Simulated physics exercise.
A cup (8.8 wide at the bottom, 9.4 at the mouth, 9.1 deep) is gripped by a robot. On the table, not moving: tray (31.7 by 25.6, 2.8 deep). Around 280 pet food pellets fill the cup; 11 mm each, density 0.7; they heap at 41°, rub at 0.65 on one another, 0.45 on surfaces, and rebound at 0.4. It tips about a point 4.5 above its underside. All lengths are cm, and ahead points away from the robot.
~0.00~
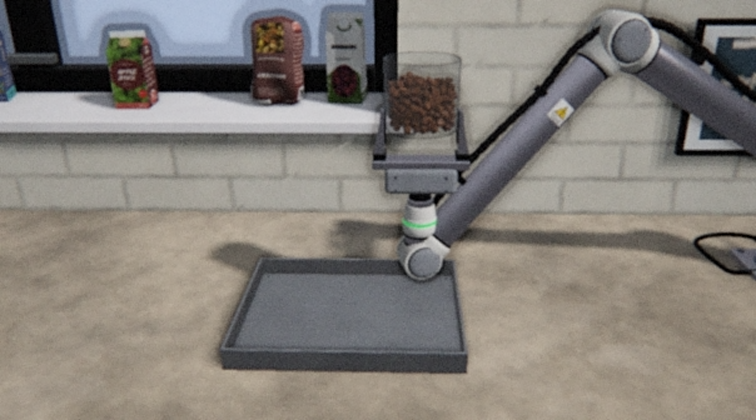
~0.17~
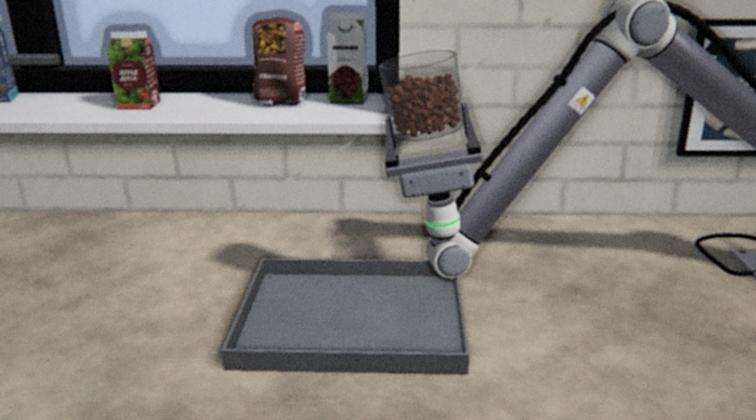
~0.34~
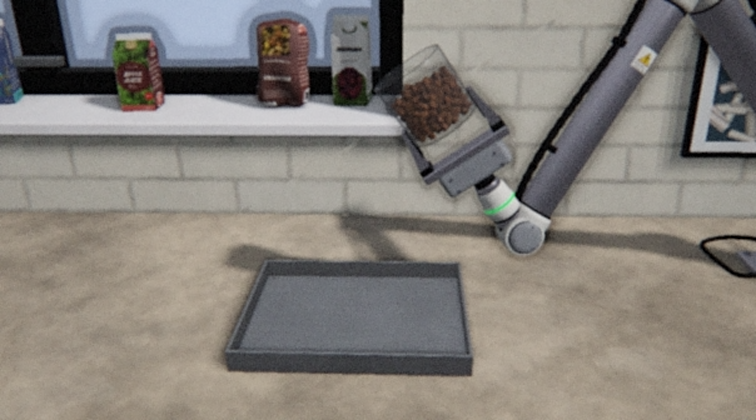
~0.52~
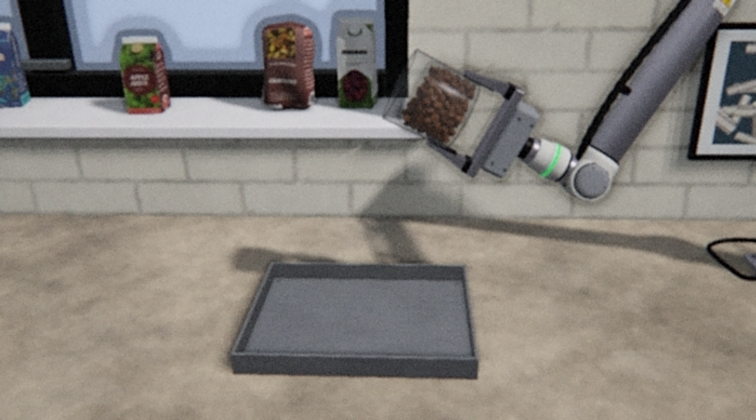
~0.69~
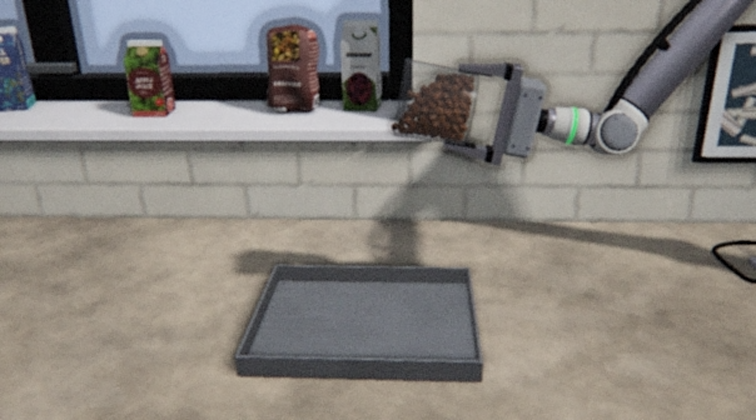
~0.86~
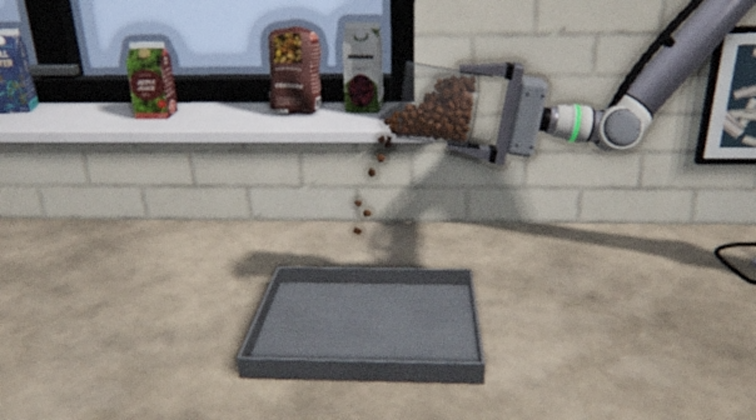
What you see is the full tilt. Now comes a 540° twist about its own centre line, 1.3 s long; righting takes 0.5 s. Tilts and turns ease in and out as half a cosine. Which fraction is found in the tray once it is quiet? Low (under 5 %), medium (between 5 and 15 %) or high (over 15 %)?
Answer: High; over 15 % of the pet food pellets finish in the tray.
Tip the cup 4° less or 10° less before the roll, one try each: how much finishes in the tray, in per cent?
Some 25 and 15 per cent.
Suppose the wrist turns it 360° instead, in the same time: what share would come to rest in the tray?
In that case some 35 per cent.
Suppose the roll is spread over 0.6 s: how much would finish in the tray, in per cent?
It would be near 10 per cent.
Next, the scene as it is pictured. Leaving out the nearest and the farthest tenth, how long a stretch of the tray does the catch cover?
About 14 cm.
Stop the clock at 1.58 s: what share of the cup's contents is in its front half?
Roughly 65 per cent.
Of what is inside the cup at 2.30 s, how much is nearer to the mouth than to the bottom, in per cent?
Some 35 per cent.
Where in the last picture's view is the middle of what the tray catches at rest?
At about (340, 326).
After 1.58 s, tipped 82°, highest piece 38 above the table; 237 in the cup, 35 in the tray, 1 on the table or floor, 12 in flight or on a rim.
After 2.30 s, tipped 67°, highest piece 35 above the table; 179 in the cup, 95 in the tray, 1 on the table or floor, 10 in flight or on a rim.
After 2.86 s, upright, highest piece 37 above the table; 179 in the cup, 105 in the tray, 1 on the table or floor.
After 3.56 s, upright, highest piece 37 above the table; 179 in the cup, 105 in the tray, 1 on the table or floor.
In the end, 179 in the cup, 105 in the tray, 1 on the table or floor. That is 37 % in the tray.
